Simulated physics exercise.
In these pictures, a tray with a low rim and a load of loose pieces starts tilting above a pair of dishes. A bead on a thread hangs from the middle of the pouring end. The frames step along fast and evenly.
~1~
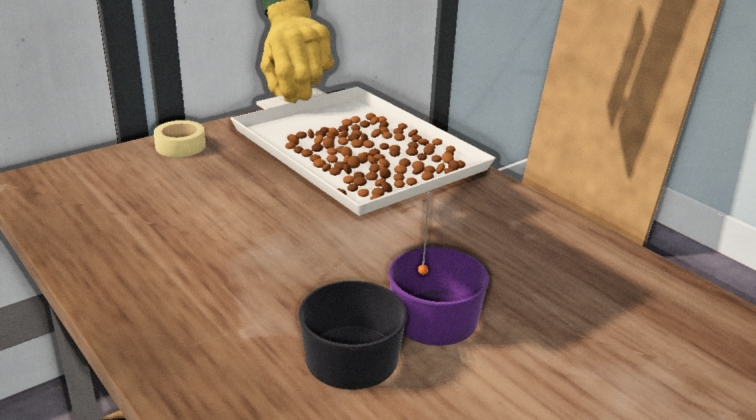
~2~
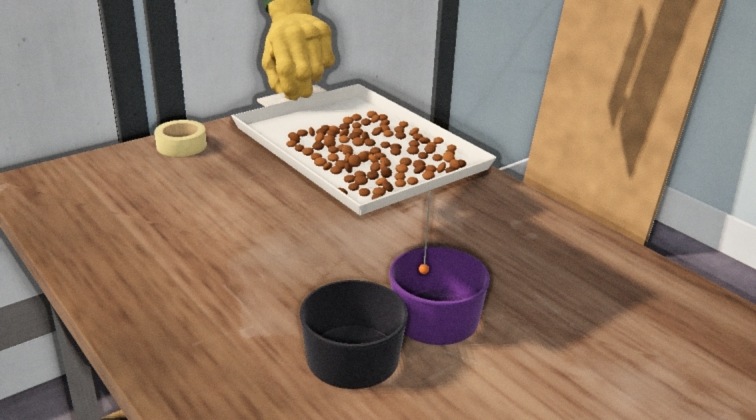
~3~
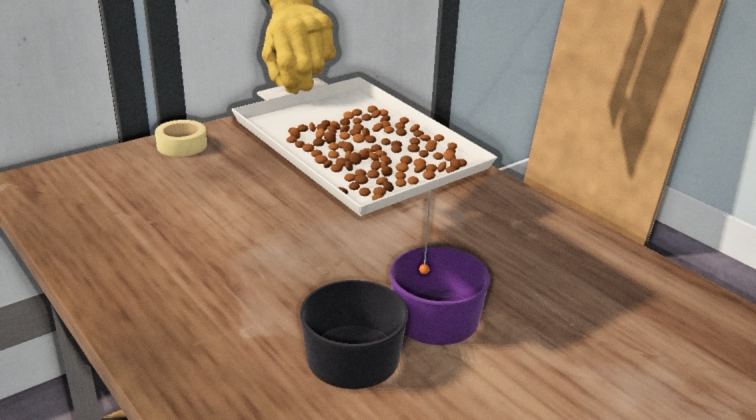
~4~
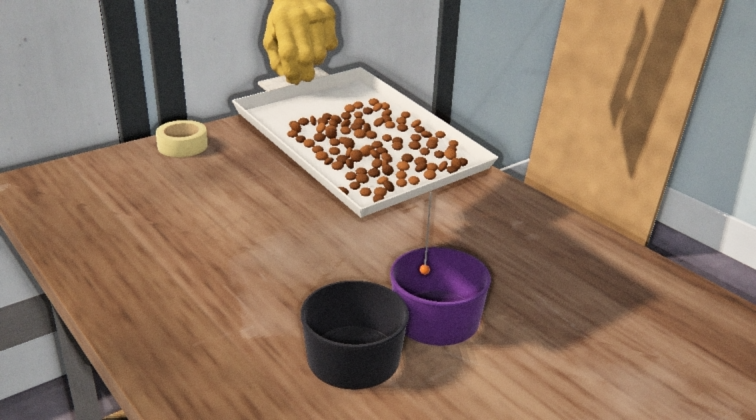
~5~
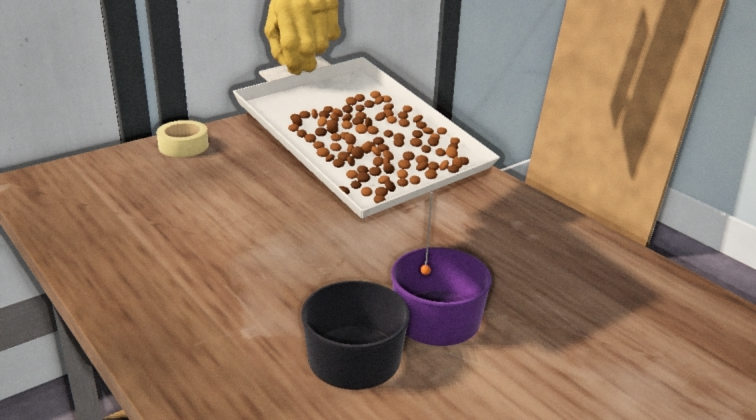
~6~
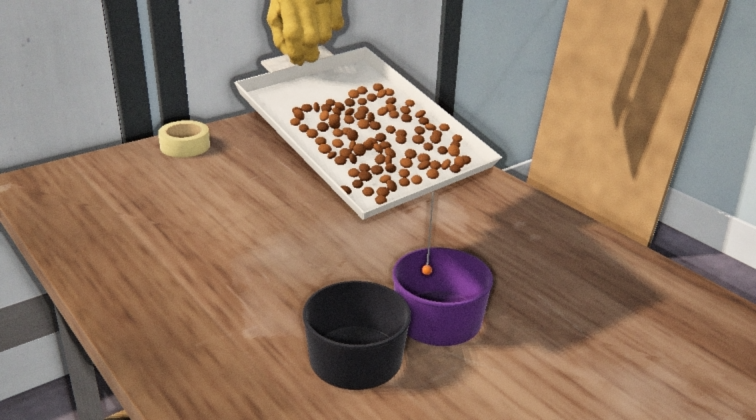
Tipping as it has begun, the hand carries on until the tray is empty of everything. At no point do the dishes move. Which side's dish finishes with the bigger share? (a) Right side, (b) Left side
b.
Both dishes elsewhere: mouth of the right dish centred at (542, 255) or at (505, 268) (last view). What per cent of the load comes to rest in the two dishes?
It would be roughly 30 per cent for the first and roughly 70 per cent for the second.
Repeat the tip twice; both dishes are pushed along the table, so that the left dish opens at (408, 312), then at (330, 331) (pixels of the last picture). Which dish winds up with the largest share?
The dish to the left, then the dish to the right.
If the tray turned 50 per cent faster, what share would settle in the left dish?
Near 40 in a hundred.
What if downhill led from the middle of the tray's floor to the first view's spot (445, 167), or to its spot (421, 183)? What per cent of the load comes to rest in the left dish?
Shares, approx.: 0 %, then 10 %.
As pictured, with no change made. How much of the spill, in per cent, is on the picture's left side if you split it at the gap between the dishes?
Near 0 in a hundred.
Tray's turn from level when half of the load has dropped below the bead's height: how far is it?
About 95° of tilt.
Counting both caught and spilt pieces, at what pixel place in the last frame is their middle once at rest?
(404, 348).
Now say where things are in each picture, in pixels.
In the first picture, corners of the pouring end near (360, 202) and (488, 157), level; middle of the load near (366, 156), bits of dog kibble; left dish near (384, 358); right dish near (470, 316); bead on its thread near (423, 270).
In the second picture, corners of the pouring end near (361, 201) and (489, 156), level; middle of the load near (367, 155).
In the third picture, corners of the pouring end near (361, 202) and (490, 156), tipped barely, lowest at the left corner; middle of the load near (368, 152).
In the fourth picture, corners of the pouring end near (362, 204) and (491, 156), tipped a little, lowest at the left corner; middle of the load near (369, 149).
In the fifth picture, corners of the pouring end near (363, 206) and (492, 156), tipped a little, lowest at the left corner; middle of the load near (370, 145).
In the sixth picture, corners of the pouring end near (365, 207) and (494, 156), tipped a little, lowest at the left corner; middle of the load near (372, 142); left dish near (388, 359); right dish near (474, 316).
Shortly afterwards, tray tipped steeply; all but a few on the tray; only a few in the air.
Next, tray tipped right over; near a third on the tray; a little in the left dish; a little in the right dish; a little outside both; near a third in the air.
Some moments later, tray tipped past a quarter turn; near half in the left dish; near a quarter in the right dish; near a third outside both.
In the end, tray tipped past a quarter turn; near half in the left dish; near a quarter in the right dish; near a third outside both.
